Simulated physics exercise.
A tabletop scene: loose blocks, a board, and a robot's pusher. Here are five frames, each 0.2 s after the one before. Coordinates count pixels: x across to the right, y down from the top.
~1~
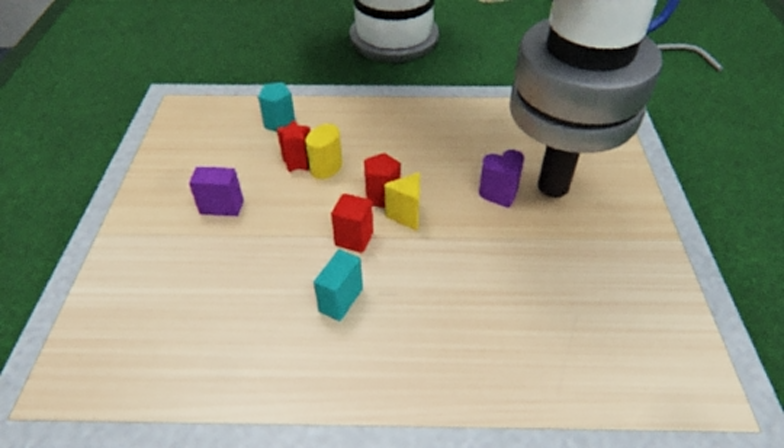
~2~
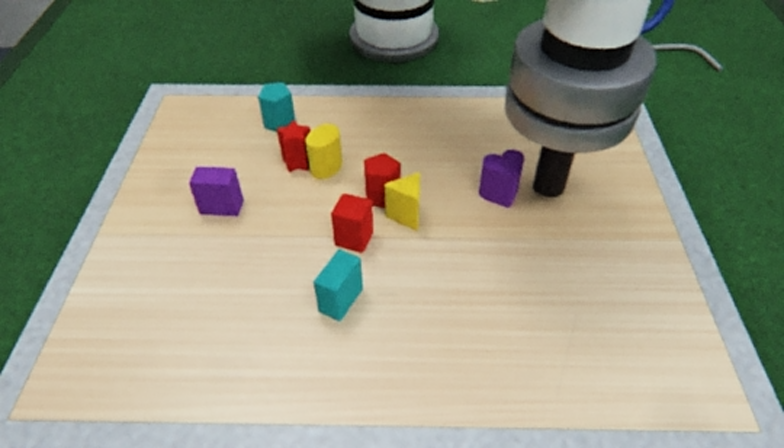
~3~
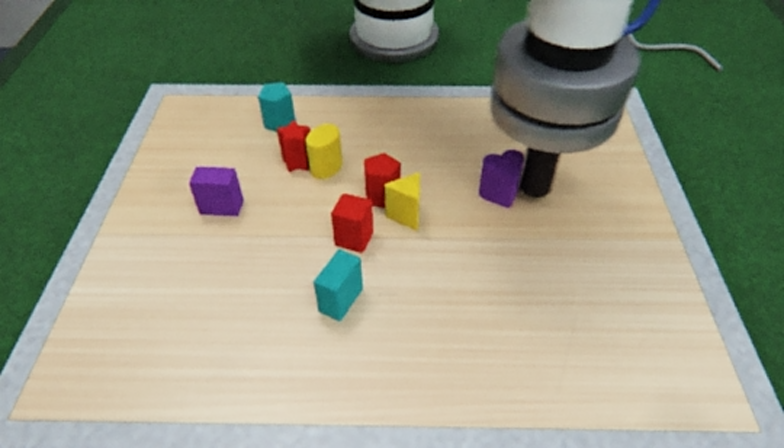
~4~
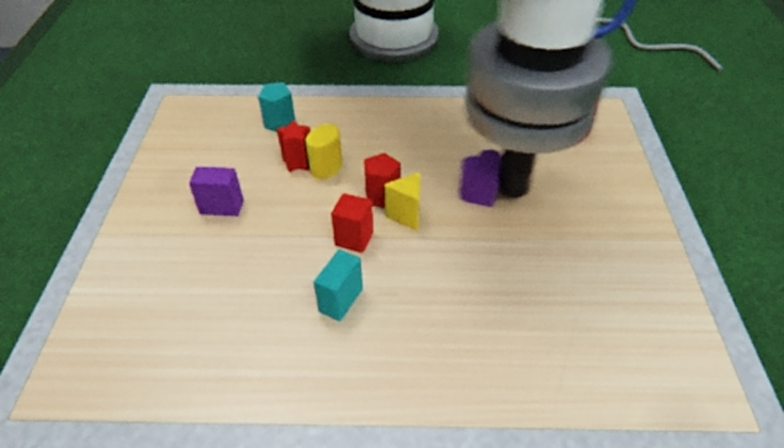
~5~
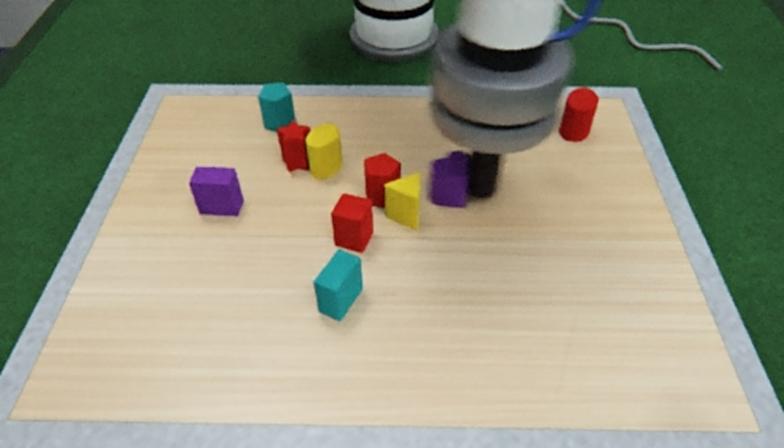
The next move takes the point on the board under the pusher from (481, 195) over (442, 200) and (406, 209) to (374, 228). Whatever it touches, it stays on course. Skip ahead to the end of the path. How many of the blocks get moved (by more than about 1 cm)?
Blocks displaced: At least 3.
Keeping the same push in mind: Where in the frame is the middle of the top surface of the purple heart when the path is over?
My estimate: (373, 166).
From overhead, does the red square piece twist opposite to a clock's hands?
No.
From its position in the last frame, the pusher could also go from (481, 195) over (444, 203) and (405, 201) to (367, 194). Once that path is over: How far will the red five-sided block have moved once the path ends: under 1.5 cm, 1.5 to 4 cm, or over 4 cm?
Movement: Over 4 cm.
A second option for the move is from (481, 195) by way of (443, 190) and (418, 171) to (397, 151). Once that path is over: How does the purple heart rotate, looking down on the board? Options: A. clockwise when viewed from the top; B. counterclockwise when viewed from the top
(B)
On the path given first. One third of the way, pusher at (441, 192); red five-sided block at (370, 164); yellow triangle at (398, 187), turned 50° anticlockwise; purple heart at (409, 165), turned 10° clockwise.
Two thirds of the way, pusher at (405, 202); red five-sided block at (340, 162), turned 20° anticlockwise; yellow triangle at (385, 193), turned 65° anticlockwise; purple heart at (378, 165), turned 25° clockwise.
At the end, pusher at (374, 220); red square piece at (333, 217), turned 45° clockwise; red five-sided block at (335, 161), turned 30° anticlockwise; yellow triangle at (365, 217), turned 85° anticlockwise; purple heart at (373, 166), turned 45° clockwise.
